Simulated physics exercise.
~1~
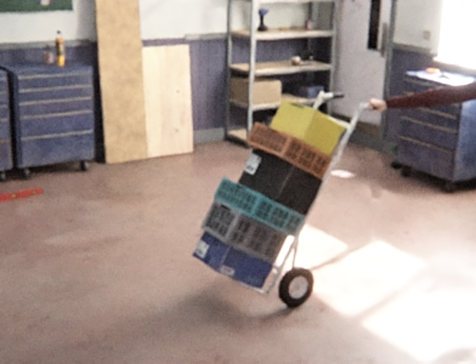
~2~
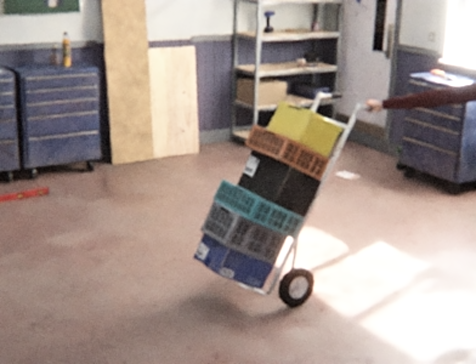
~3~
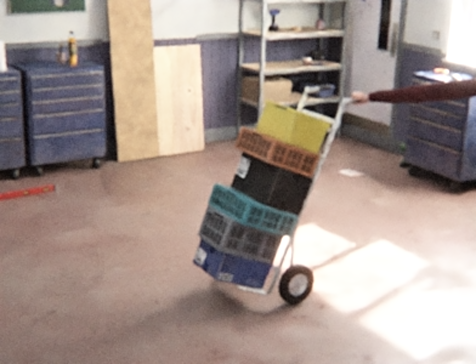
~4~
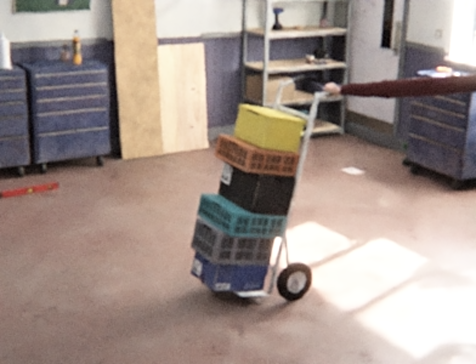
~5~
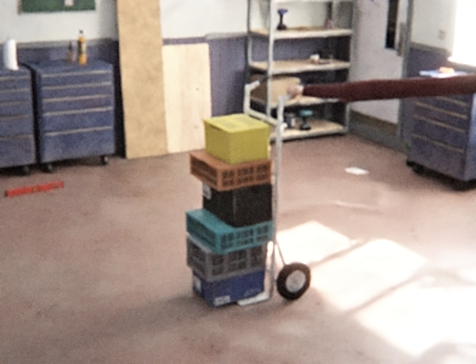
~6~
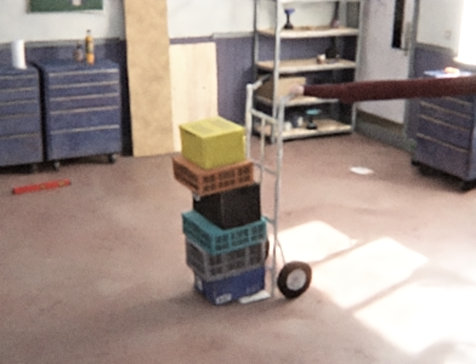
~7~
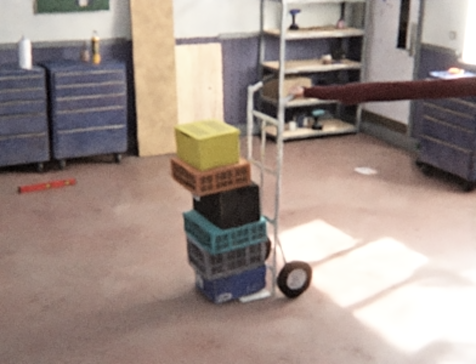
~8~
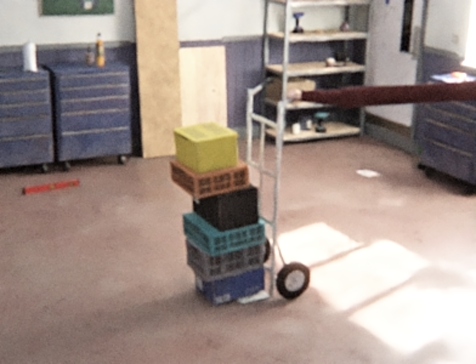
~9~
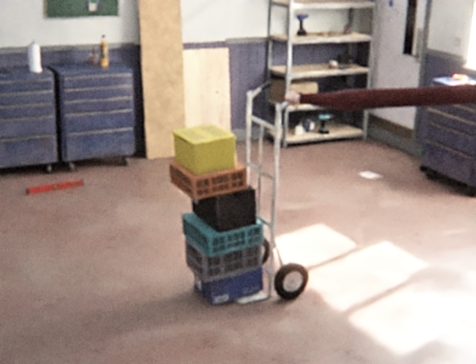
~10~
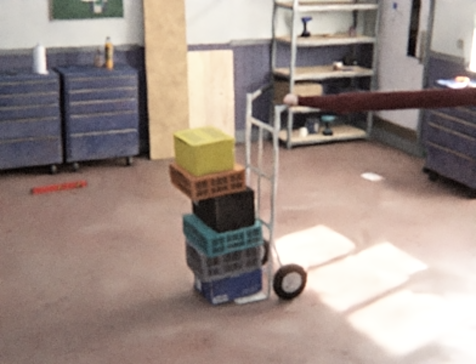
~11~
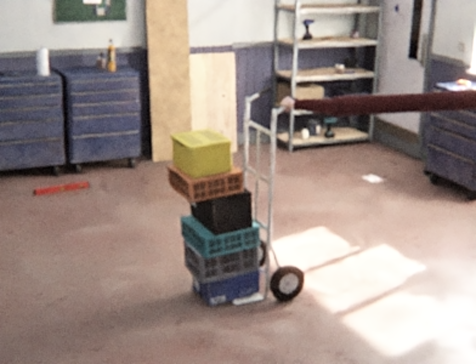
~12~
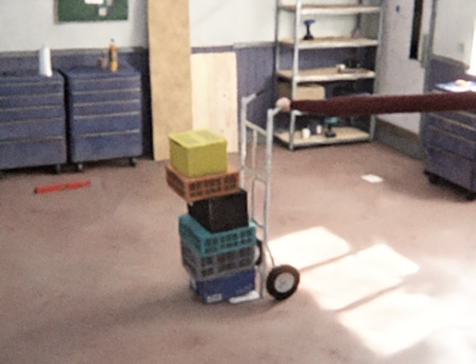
We see a hand truck loaded with six stacked crates and boxes, tilted back by an outstretched arm, swing forward until upright; the yellow, orange and black upper items shift left, leaving the stack uneven but still standing beside the upright frame.
